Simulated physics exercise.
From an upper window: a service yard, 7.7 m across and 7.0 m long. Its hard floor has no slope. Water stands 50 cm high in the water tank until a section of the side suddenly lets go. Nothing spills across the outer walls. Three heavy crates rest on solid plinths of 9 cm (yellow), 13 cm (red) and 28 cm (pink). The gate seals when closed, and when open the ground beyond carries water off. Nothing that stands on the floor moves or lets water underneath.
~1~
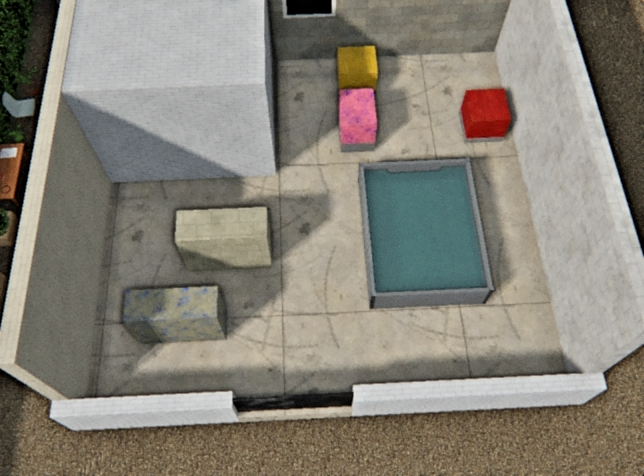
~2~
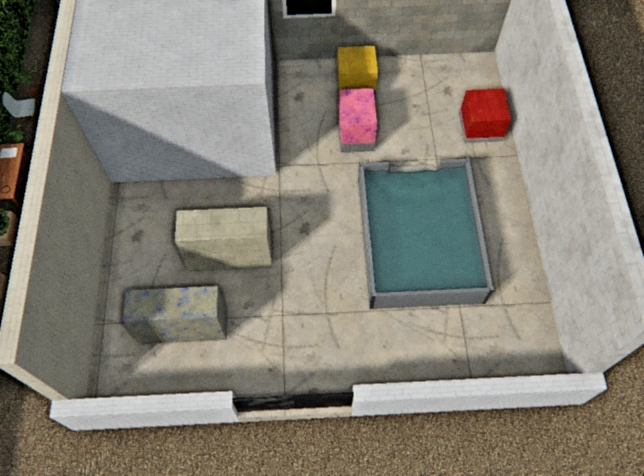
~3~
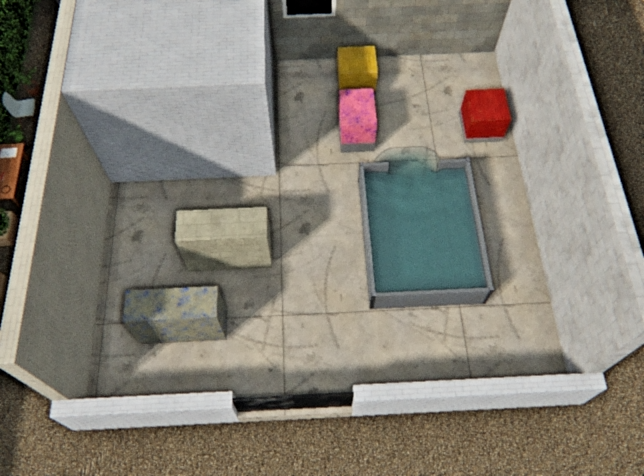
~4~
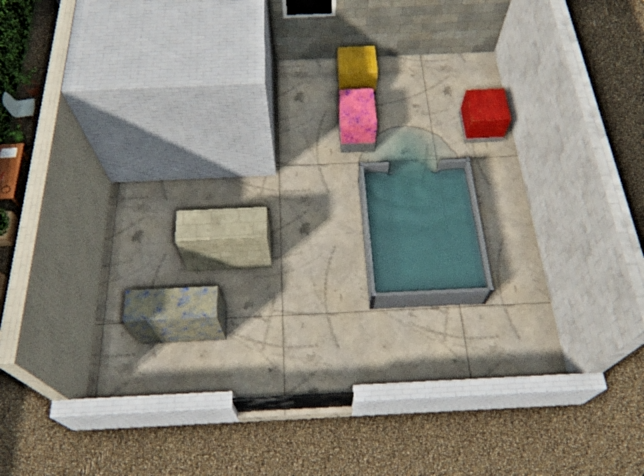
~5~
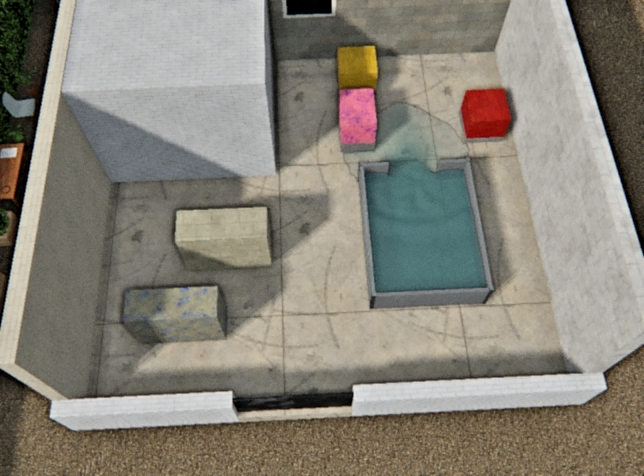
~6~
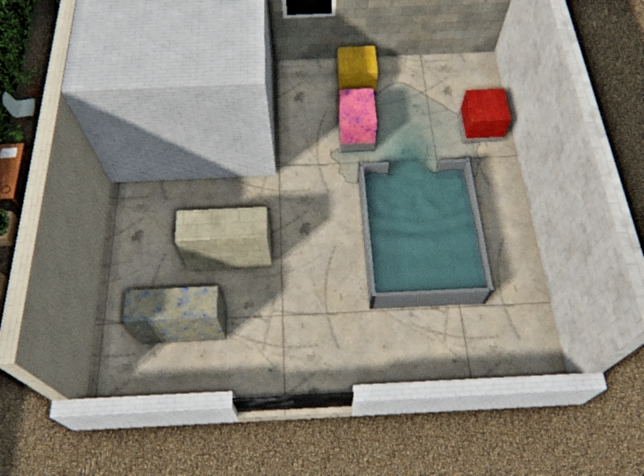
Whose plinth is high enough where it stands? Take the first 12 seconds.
The yellow crate is wetted; the red crate is wetted; the pink crate stays dry.
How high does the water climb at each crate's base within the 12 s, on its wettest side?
Peaks in cm: Yellow 21, red 21, pink 17.
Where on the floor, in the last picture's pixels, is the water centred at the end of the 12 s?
Around (389, 199).
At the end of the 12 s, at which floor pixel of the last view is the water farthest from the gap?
Around (121, 408).
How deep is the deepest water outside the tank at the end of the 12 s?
Roughly 12 cm.
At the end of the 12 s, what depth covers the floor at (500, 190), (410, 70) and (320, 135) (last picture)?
In that order: 5, 10 and 7 cm.
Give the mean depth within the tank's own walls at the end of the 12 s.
About 10 cm.
A moment later water covers 15 % of the floor and is deepest (27 cm) near (410, 173); yellow plinth reached, red plinth reached, pink plinth reached.
Soon after water covers 25 % of the floor and is deepest (28 cm) near (395, 63); yellow plinth reached, red plinth reached, pink plinth reached.
Next water covers 30 % of the floor and is deepest (30 cm) near (489, 53); yellow plinth reached, red plinth reached, pink plinth reached.
Later on water covers 60 % of the floor and is deepest (23 cm) near (489, 53); yellow plinth reached, red plinth reached, pink plinth reached.
At the end water covers 85 % of the floor and is deepest (12 cm) near (492, 108); highest at the yellow plinth 21 cm, highest at the red plinth 21 cm, highest at the pink plinth 17 cm.
